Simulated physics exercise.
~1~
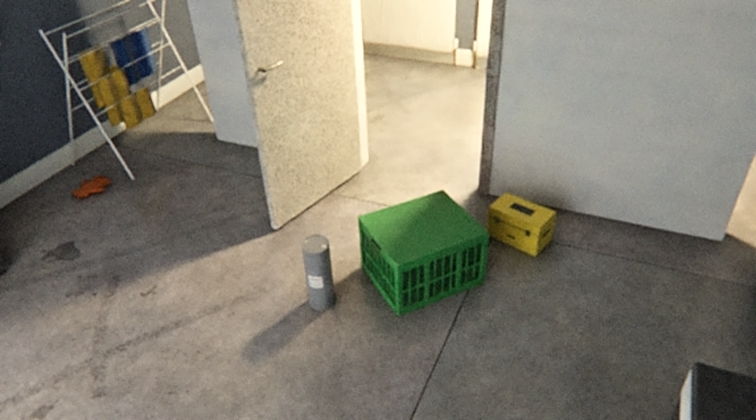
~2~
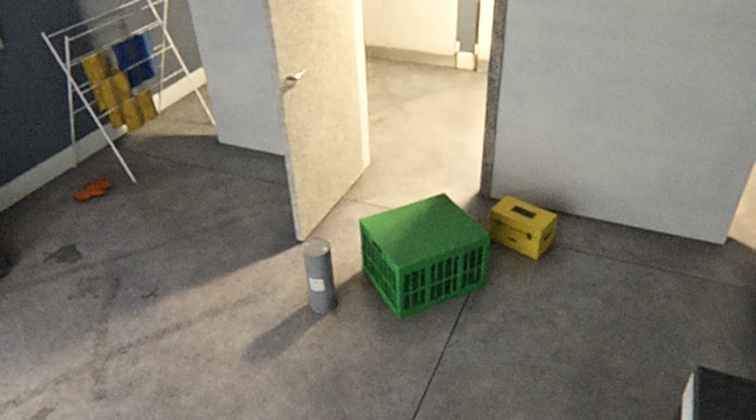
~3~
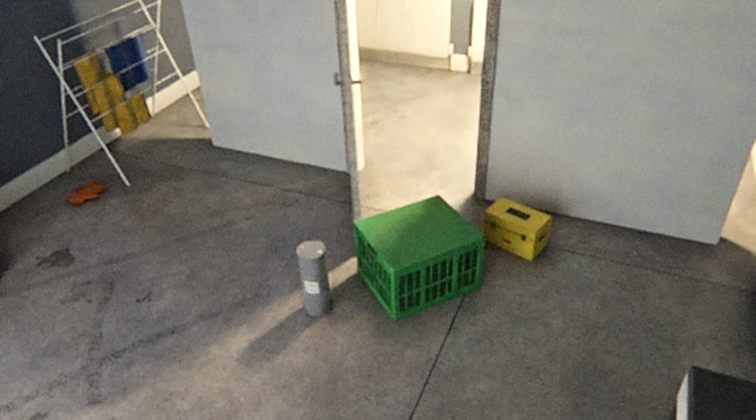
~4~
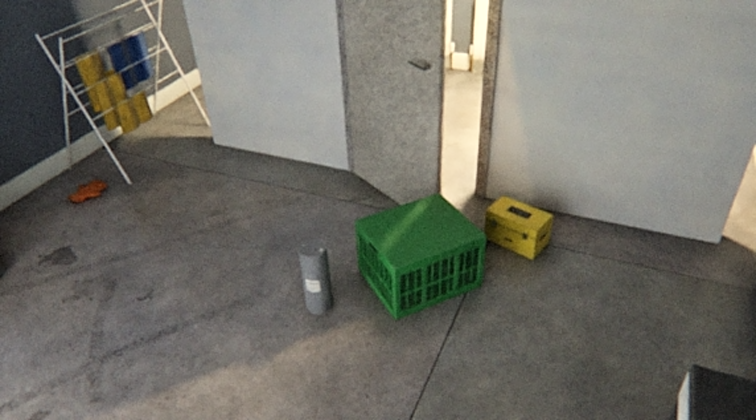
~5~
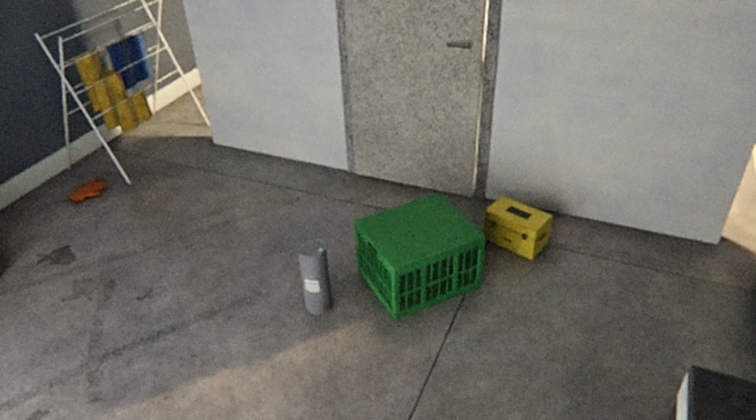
The clip shows an open door in a grey-floored room, with a grey canister, a green crate and a yellow toolbox standing nearby and a drying rack at left. The door swings steadily shut behind the crate, ending closed, while the objects stay in place.
